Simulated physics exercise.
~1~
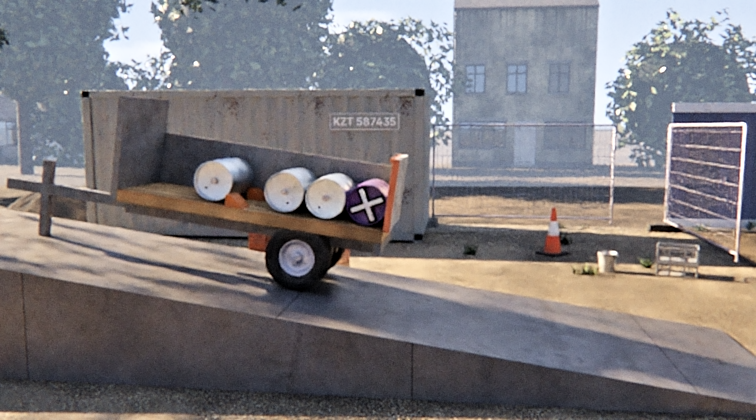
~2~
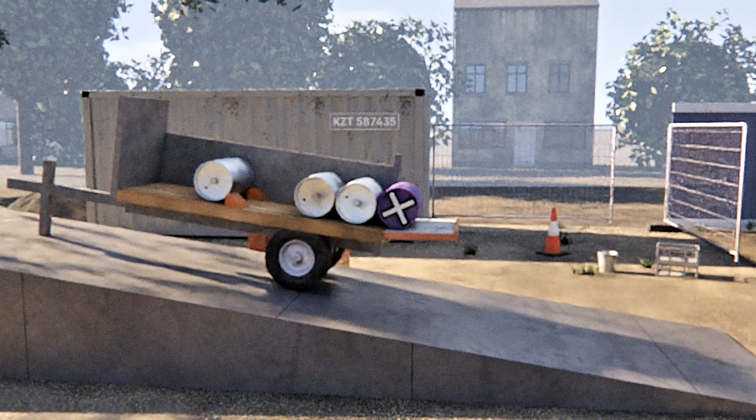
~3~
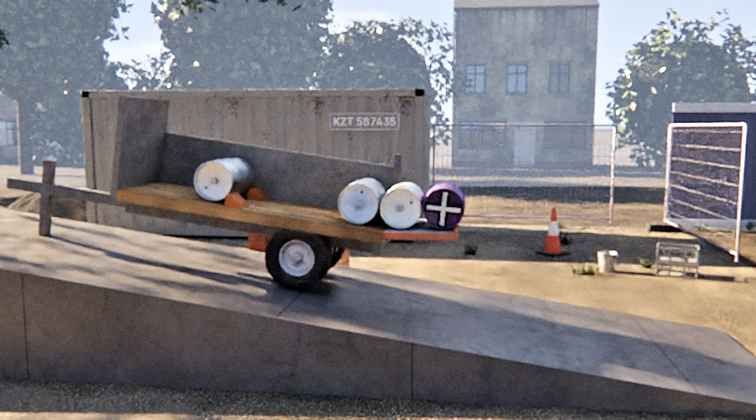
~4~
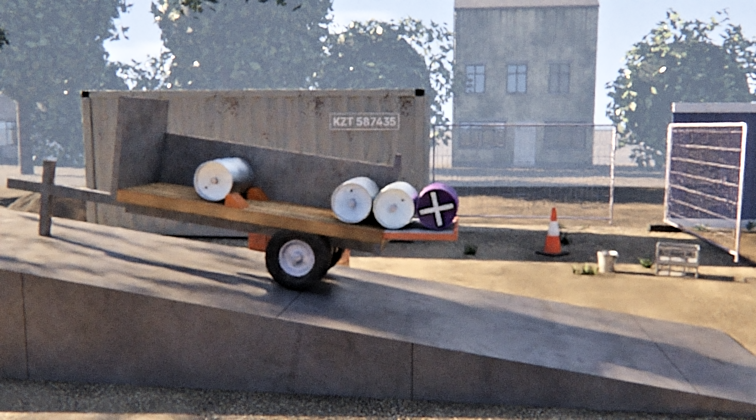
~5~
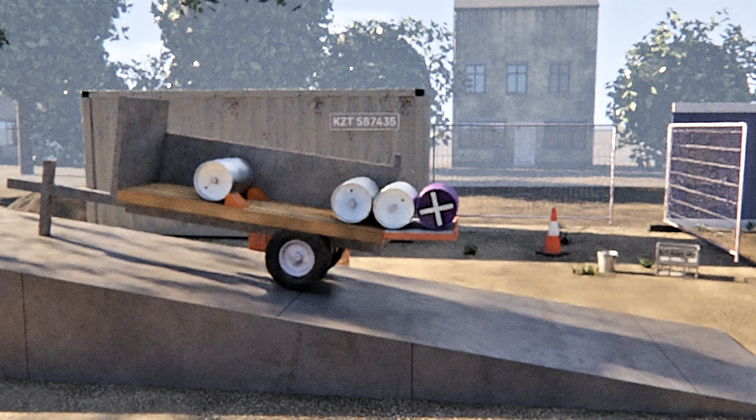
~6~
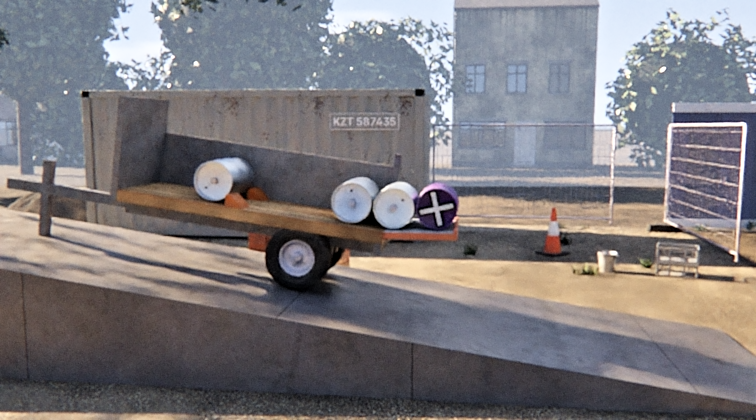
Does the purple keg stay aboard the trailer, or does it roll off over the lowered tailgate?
The purple keg stays aboard. It rolls out onto the lowered tailgate, shifts back a little to the left and comes to rest there.
